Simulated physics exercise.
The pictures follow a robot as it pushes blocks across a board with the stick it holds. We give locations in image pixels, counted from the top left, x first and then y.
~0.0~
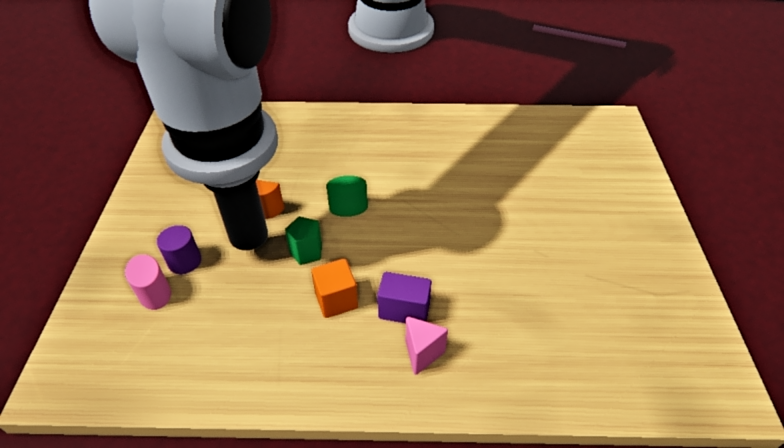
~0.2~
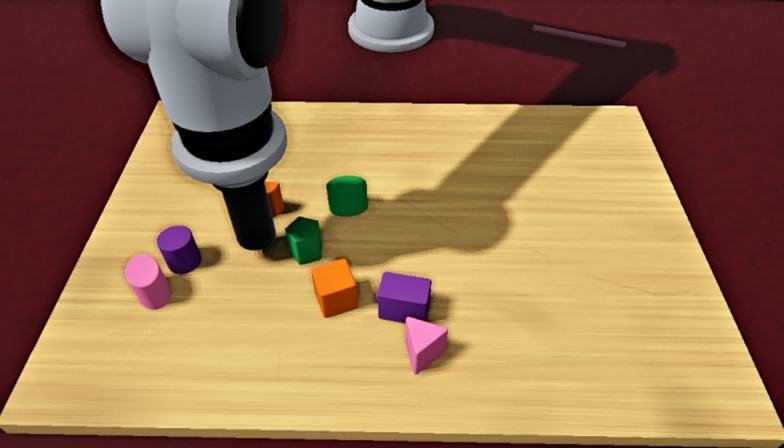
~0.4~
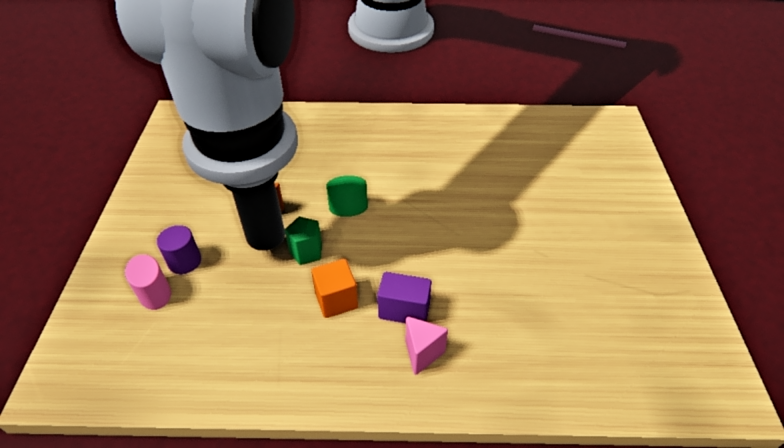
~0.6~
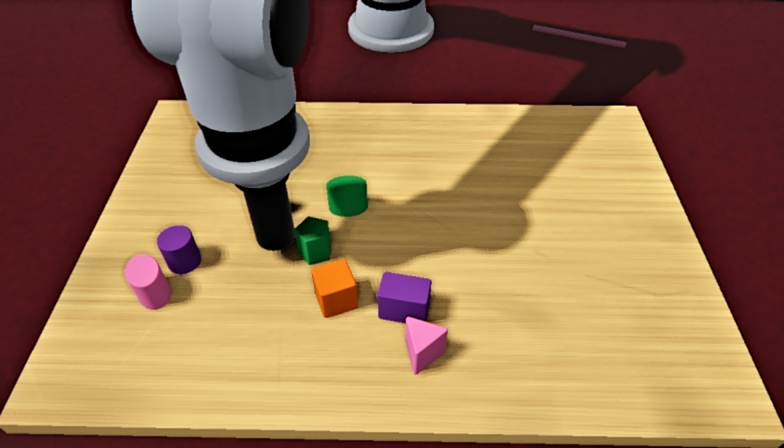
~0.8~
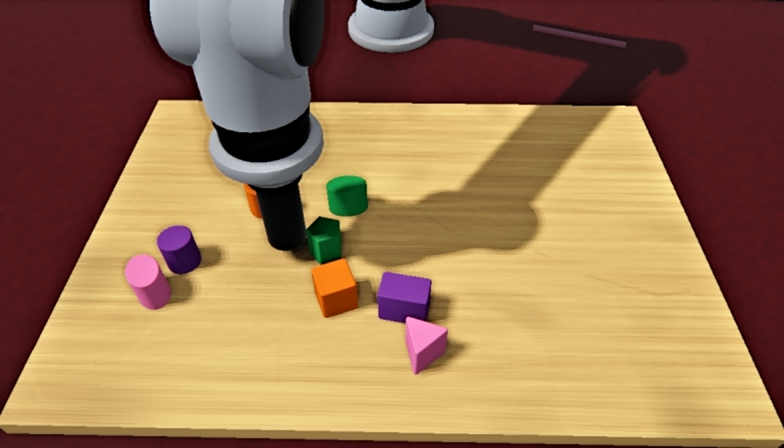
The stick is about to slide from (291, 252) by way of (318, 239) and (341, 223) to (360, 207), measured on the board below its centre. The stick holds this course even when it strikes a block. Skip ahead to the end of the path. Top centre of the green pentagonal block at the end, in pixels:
My best guess is (355, 222).
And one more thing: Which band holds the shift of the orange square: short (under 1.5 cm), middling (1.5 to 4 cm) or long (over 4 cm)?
Below 1.5 cm.
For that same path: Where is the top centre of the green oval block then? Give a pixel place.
It should be at (368, 161) by then.
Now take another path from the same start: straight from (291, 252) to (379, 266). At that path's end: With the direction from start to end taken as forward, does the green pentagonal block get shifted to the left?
Answer: Yes.
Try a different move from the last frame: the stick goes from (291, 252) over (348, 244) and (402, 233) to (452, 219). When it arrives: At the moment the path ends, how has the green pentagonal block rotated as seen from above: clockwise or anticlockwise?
From above, it looks like the green pentagonal block goes clockwise.
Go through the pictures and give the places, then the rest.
The first frame shows stick tip (249, 237); block tops, orange D-shaped block (259, 186); green pentagonal block (303, 228); orange square (333, 276); green oval block (346, 183).
The second frame shows stick (257, 237); blocks unchanged.
The third frame shows stick (266, 238); blocks unchanged.
The fourth frame shows stick (276, 238); green pentagonal block (312, 228).
The fifth frame shows stick (288, 238); orange D-shaped block hidden; green pentagonal block (324, 227); orange square (333, 276); green oval block (346, 183).
What follows on the original path. Halfway along, stick (329, 217); green pentagonal block (354, 223), turned 80° clockwise.
At the end, stick (360, 192); orange D-shaped block in place; green pentagonal block (355, 222), turned 85° clockwise; orange square in place; green oval block (368, 161).
